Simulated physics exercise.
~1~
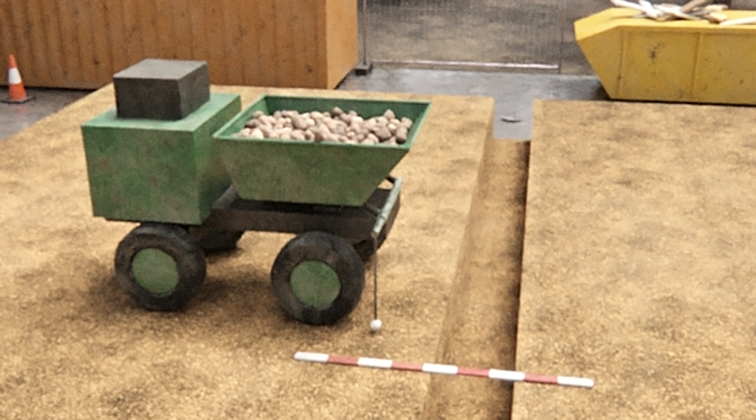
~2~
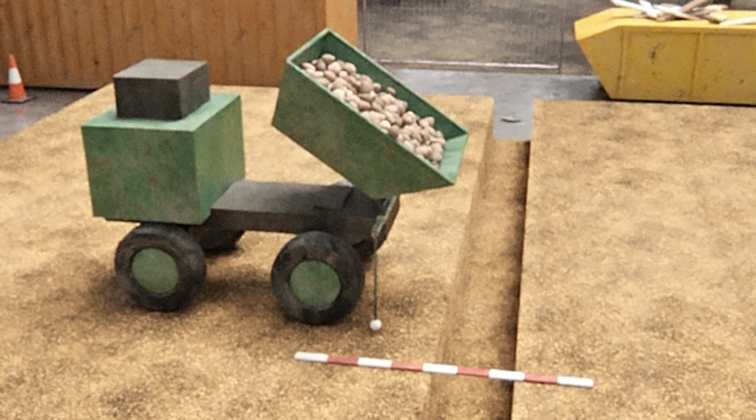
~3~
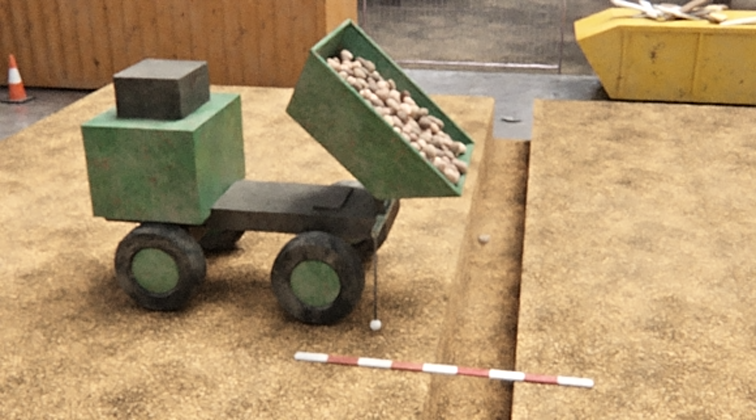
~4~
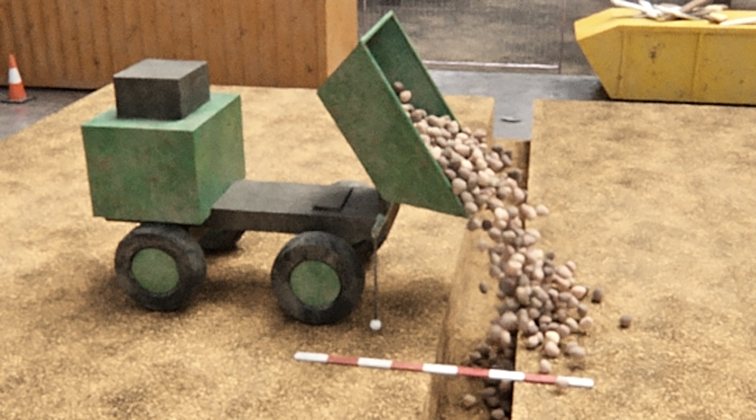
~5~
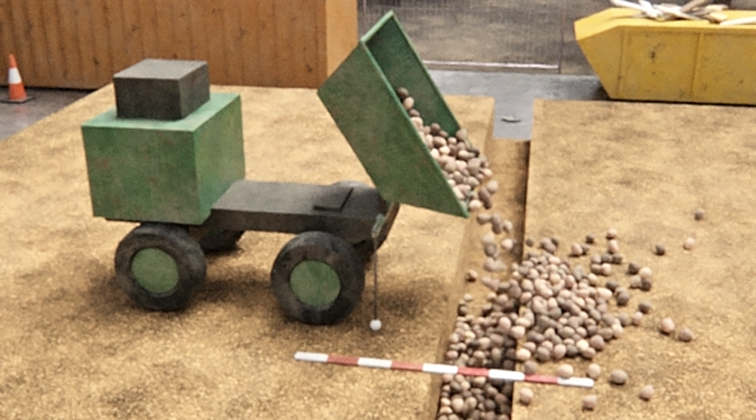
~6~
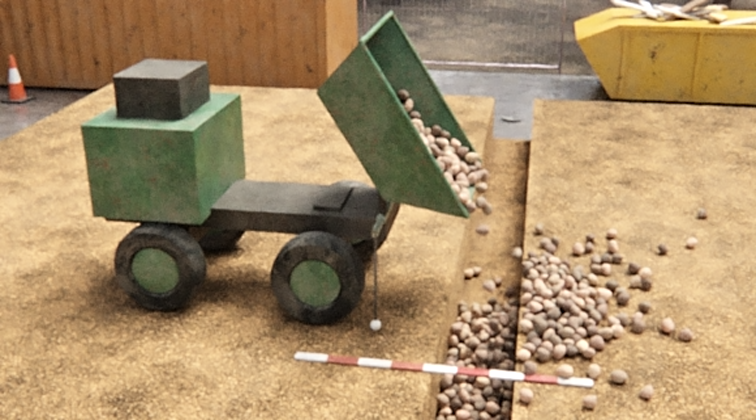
Green dumper tipping its body and spilling rounded cobbles into and beyond a trench at right, some staying in the raised body.
